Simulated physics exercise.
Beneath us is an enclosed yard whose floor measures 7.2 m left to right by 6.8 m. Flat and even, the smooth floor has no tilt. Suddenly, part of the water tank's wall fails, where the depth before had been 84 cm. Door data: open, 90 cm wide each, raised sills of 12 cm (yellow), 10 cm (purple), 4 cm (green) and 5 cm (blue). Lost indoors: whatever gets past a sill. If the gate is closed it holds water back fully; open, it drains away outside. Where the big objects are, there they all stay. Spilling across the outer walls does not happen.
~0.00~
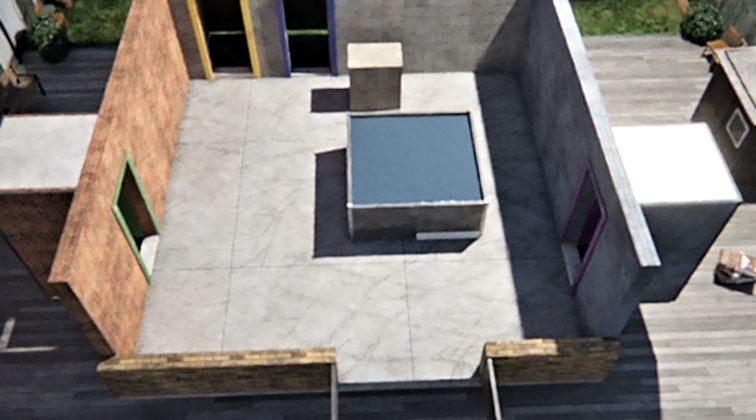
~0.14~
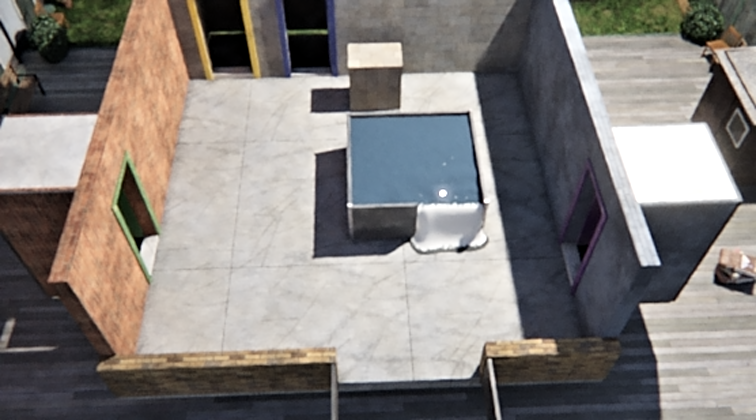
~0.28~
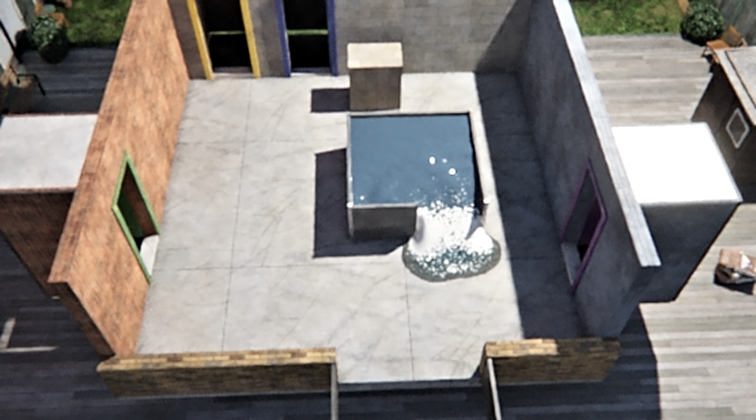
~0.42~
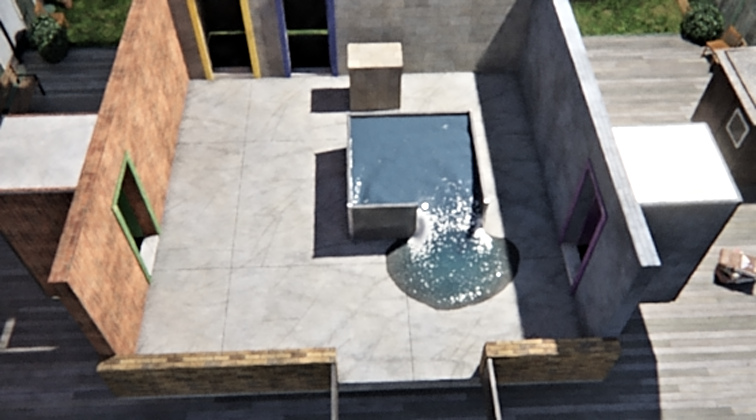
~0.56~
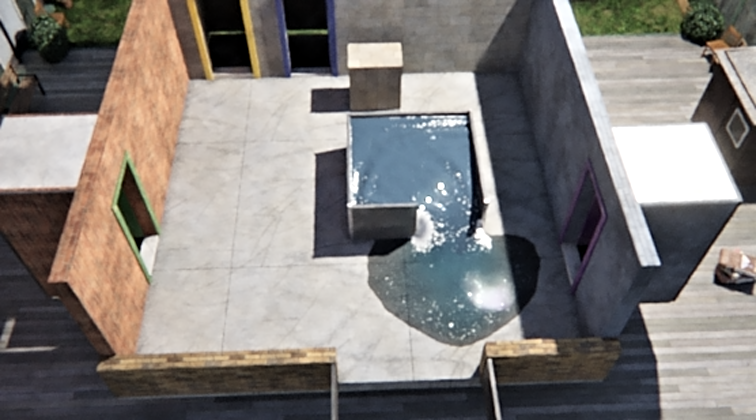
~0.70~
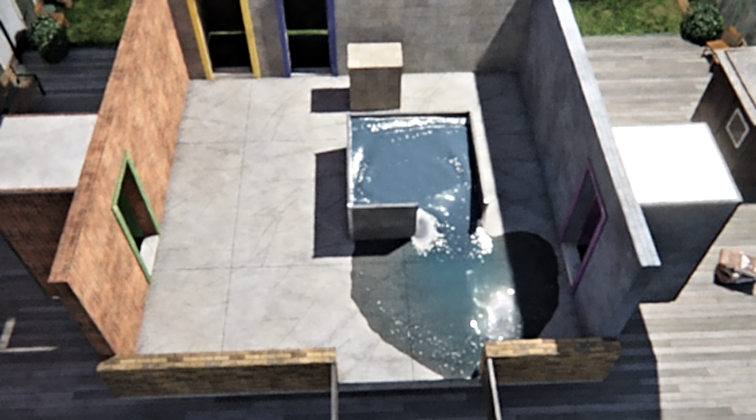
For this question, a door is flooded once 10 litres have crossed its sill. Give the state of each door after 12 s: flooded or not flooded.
Result: The yellow door lets in less than the limit; the purple door lets in more than the limit; the green door lets in less than the limit; the blue door lets in less than the limit.
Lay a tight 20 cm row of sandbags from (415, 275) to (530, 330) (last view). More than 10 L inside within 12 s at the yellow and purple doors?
At the yellow door the limit is not reached, and at the purple door it is exceeded.
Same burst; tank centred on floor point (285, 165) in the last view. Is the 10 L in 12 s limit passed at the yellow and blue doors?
Yellow: Within limit; blue: Within limit.
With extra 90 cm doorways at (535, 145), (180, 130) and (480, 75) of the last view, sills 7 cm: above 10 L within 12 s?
Check each in turn: The first fails, the second fails, the third succeeds.
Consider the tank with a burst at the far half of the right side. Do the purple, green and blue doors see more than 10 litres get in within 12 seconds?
Then purple does not exceed it, green exceeds it, blue exceeds it.
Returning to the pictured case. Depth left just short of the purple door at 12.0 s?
The depth there is near 7.0 cm.
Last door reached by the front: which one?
The yellow one.
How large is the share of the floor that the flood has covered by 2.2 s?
20 %.
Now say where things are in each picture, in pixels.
Still water, 84 cm deep, in the water tank at (414, 159), in the first frame.
Water pours out at (449, 222) and has run 0.7 m, to (485, 238); typically 10 cm deep outside, 84 cm at the water tank's back, in the second frame.
Water pours out at (448, 225) and has run 1.0 m, to (422, 274); typically 14 cm deep outside, 84 cm at the water tank's back, in the third frame.
The front is at (435, 304), 1.5 m from the gap at (448, 226); 2.4 m2 of floor is under water; 84 cm left at the back of the water tank, in the fourth frame.
Water pours out at (448, 226) and has run 2.1 m, to (446, 340); typically 6 cm deep outside, 81 cm at the water tank's back, in the fifth frame.
The front is at a hidden place, 2.8 m from the gap at (448, 225); 6.6 m2 of floor is under water; 72 cm left at the back of the water tank, in the sixth frame.
After 1.4 s water covers 20 % of the floor and is deepest (64 cm) near (582, 359); yellow door not reached, purple door 13 cm at the sill, 0 L in, green door not reached, blue door not reached.
After 2.2 s water covers 20 % of the floor and is deepest (49 cm) near (491, 362); yellow door not reached, purple door 14 cm at the sill, 11 L in, green door not reached, blue door not reached.
After 3.5 s water covers 30 % of the floor and is deepest (29 cm) near (582, 359); yellow door not reached, purple door 19 cm at the sill, 58 L in, green door not reached, blue door not reached.
After 7.0 s water covers 50 % of the floor and is deepest (16 cm) near (503, 362); yellow door not reached, purple door 12 cm at the sill, 119 L in, green door 2 cm at the sill, 0 L in, blue door not reached.
After 12.0 s water covers 80 % of the floor and is deepest (10 cm) near (408, 97); yellow door 2 cm at the sill, 0 L in, purple door 7 cm at the sill, 126 L in, green door 3 cm at the sill, 0 L in, blue door 3 cm at the sill, 0 L in.
